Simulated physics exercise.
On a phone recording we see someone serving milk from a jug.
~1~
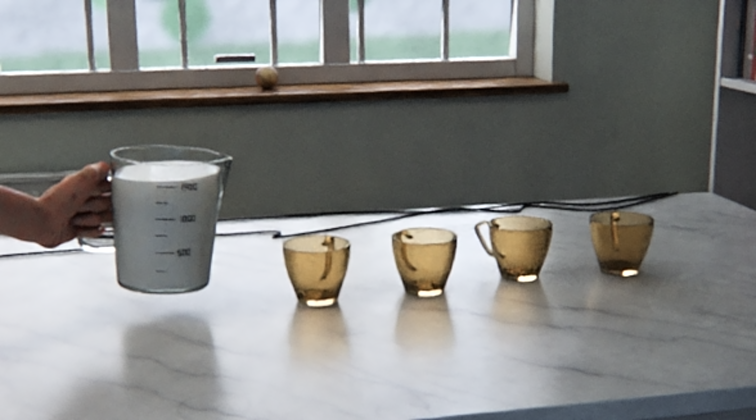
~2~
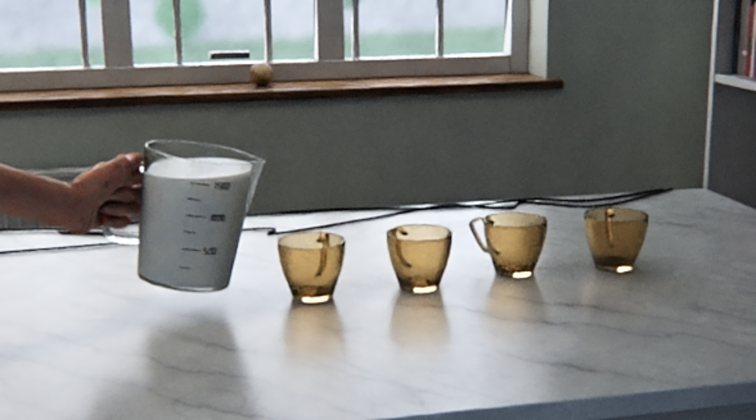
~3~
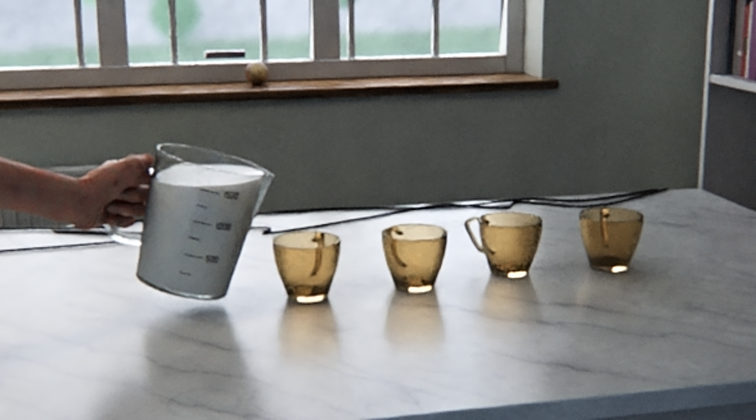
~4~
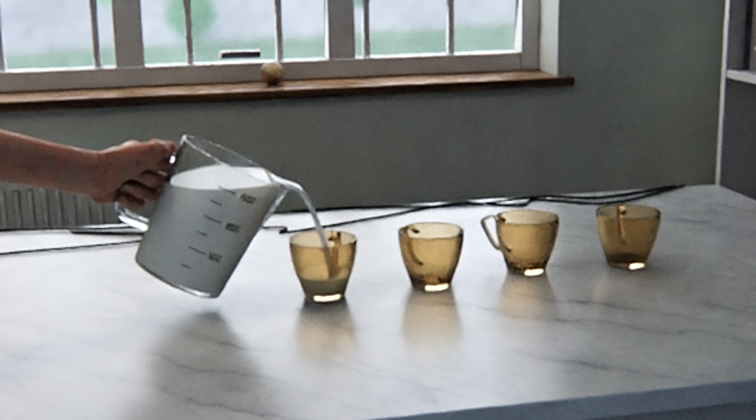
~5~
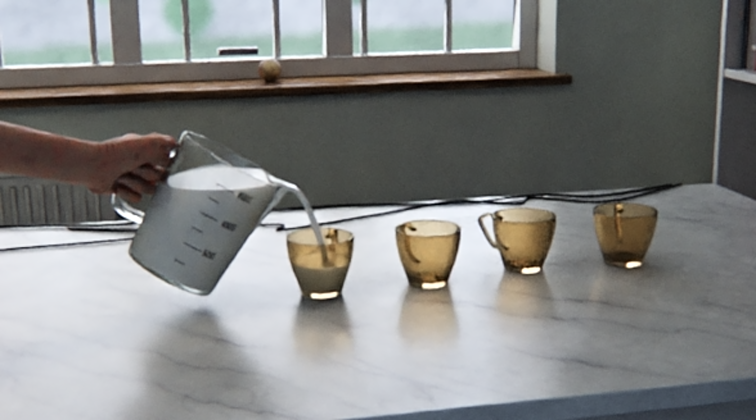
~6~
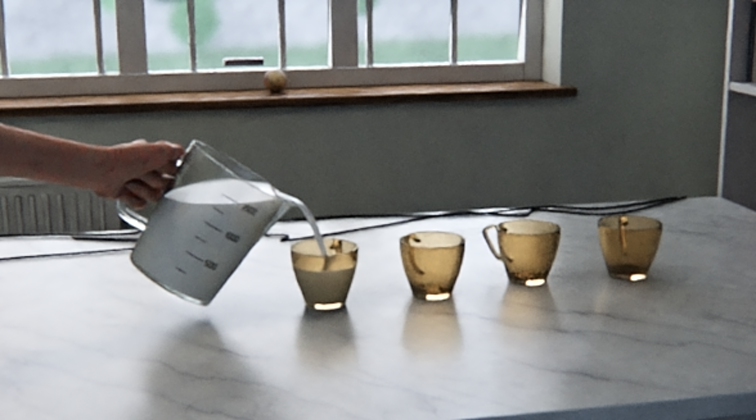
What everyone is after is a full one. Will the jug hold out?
Yes.
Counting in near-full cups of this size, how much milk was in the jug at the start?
About 6.5 servings.
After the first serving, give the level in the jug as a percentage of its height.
Level: About 75 per cent.
A moment on, the first is about three quarters full.
Further on, the first is done and the jug has nearly all of its load.
When it is over, all four are full and about a third of the milk is over.
